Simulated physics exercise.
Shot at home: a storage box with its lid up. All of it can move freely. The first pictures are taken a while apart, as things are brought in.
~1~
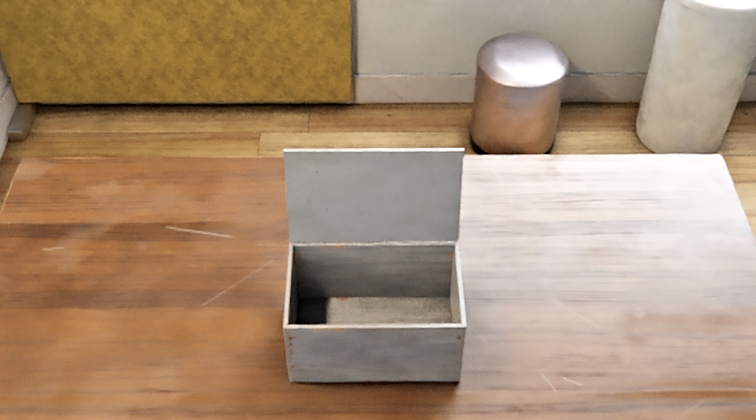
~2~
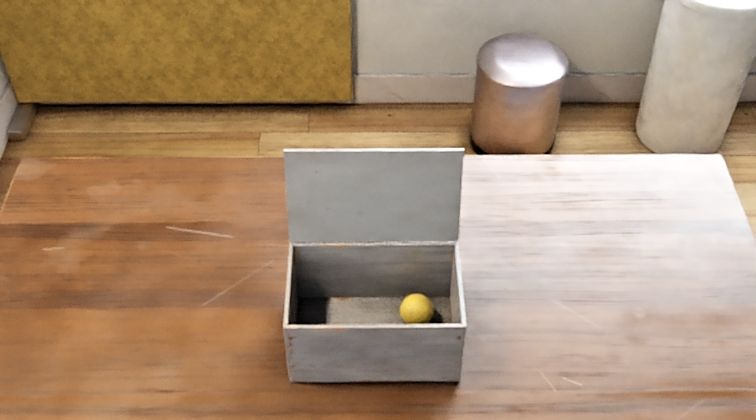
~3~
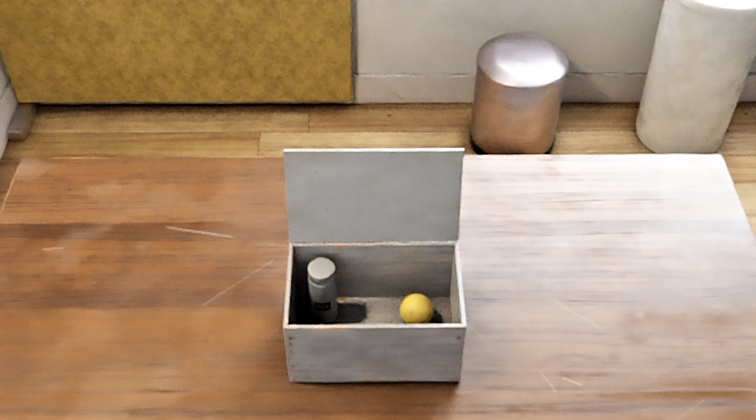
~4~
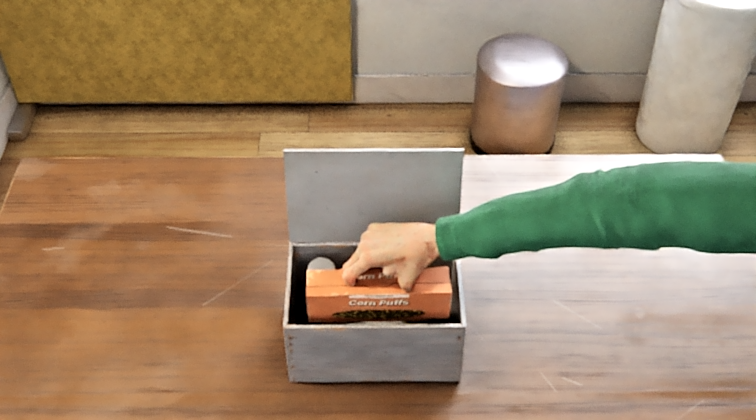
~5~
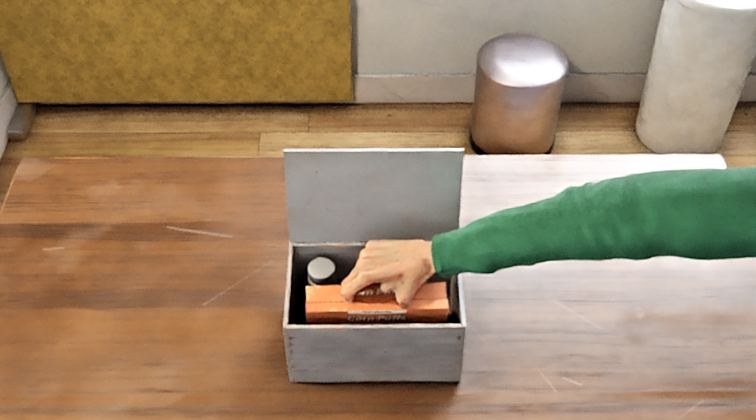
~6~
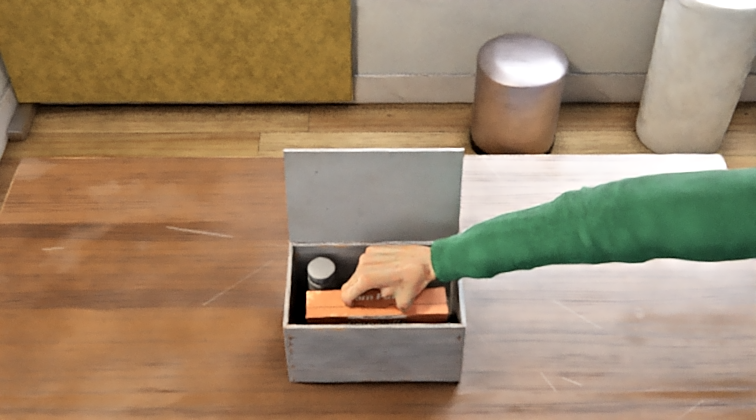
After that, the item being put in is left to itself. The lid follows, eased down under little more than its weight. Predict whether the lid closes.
Prediction: The lid closes fully.
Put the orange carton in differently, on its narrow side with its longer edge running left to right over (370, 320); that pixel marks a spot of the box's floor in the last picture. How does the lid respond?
Result: Lid drops fully.
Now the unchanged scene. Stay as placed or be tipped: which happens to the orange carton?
The orange carton keeps its pose.
Then, 1.00 s on from there, lid starting down; orange carton shifted a little near (376, 338).
Then, 1.70 s on from there, lid 51° above the rim; orange carton shifted a little near (376, 338).
Then, 2.20 s on from there, lid 15° above the rim; orange carton shifted a little near (376, 338).
In the end, lid shut; moved from the start, orange carton; the other 2 unmoved. At the end, from the last picture's camera, orange carton near (376, 338).
